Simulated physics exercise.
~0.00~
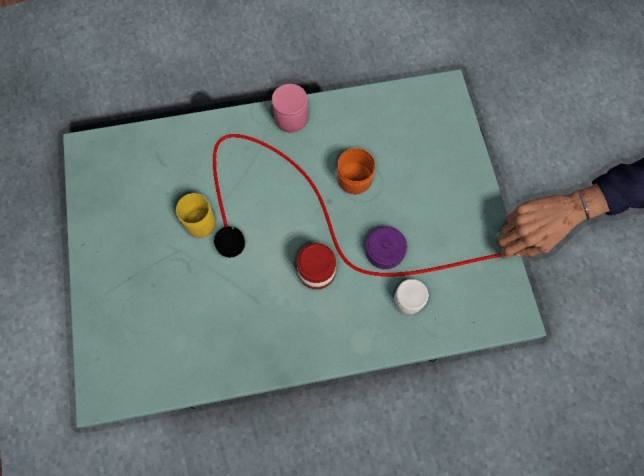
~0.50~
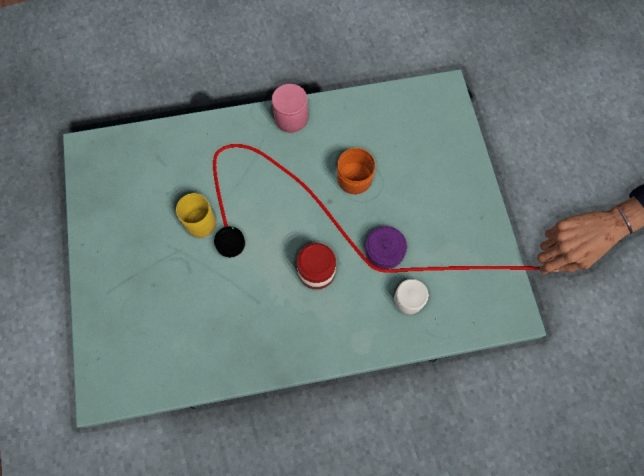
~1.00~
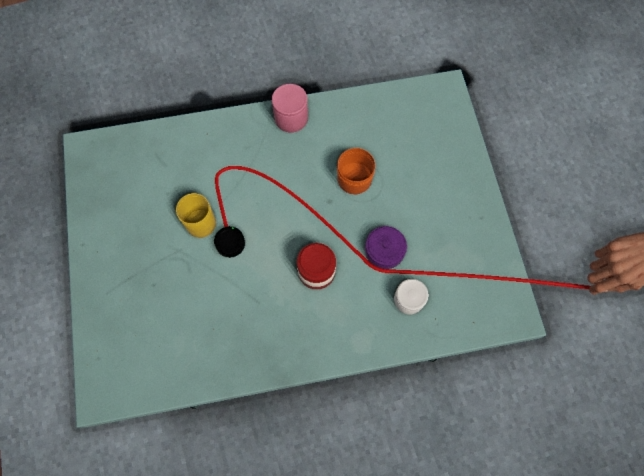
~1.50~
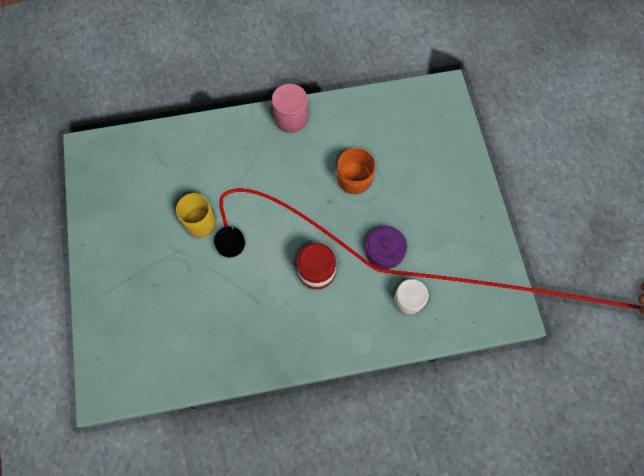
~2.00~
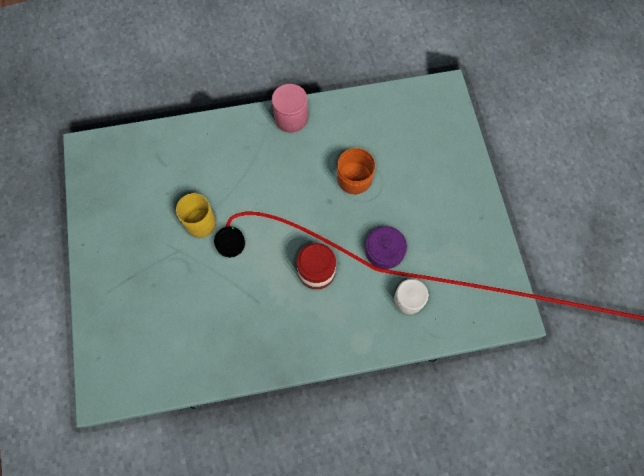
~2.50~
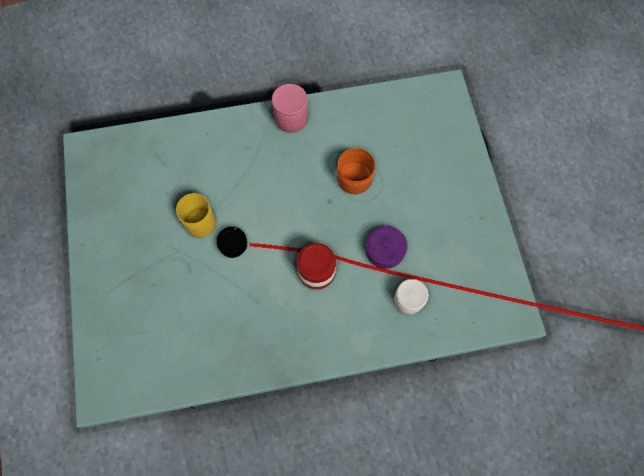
A hand pulls a red cord rightwards past colourful containers until its loop straightens out.
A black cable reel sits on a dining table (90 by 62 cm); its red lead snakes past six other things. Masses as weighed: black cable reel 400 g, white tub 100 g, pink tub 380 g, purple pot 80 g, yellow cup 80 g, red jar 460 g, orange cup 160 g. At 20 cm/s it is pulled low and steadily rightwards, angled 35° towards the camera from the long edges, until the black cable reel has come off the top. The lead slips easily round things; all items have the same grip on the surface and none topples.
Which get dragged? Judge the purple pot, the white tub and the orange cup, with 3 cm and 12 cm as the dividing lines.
Result: Purple pot shifts a middling way, white tub stays about where it is, orange cup barely shifts.
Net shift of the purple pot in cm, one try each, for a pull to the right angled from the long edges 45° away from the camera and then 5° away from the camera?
About 24 cm, then about 12 cm.
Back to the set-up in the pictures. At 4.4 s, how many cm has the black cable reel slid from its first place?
It has ended up roughly 38 centimetres from its start by then.
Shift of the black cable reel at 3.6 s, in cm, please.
It is around 22 centimetres away from its start by then.
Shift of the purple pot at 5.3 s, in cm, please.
I'd say close to 5 centimetres.
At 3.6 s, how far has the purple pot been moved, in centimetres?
1 cm.
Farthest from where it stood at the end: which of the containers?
Looks like the purple pot.
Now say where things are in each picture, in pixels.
The first frame shows cable reel (229, 240); purple pot (387, 243); white tub (413, 294); orange cup (356, 165); lead through (415, 272) (330, 226) (270, 148) (215, 174); 0 cm pulled.
The second frame shows lead through (398, 270) (278, 165); 8 cm pulled.
The third frame shows lead through (445, 274) (300, 200); 18 cm pulled.
The fourth frame shows lead through (493, 284) (329, 234); 28 cm pulled.
The fifth frame shows lead through (542, 298) (366, 263); 38 cm pulled.
The sixth frame shows cable reel (231, 240); purple pot (387, 243); white tub (413, 294); orange cup (356, 165); lead through (525, 303) (410, 277) (312, 251); 48 cm pulled.
At 3.6 s, the black cable reel has slid 22 cm. Moved, red jar 2 cm.
At 4.4 s, the black cable reel has slid 39 cm. Moved, purple pot 5 cm, red jar 2 cm.
At 5.3 s, the black cable reel has slid 56 cm. Moved, purple pot 5 cm, red jar 2 cm.
At 6.0 s, the black cable reel is off the top. Moved, purple pot 5 cm at (406, 231), red jar 2 cm, white tub 1 cm at (415, 298), orange cup 0 cm at (356, 165).
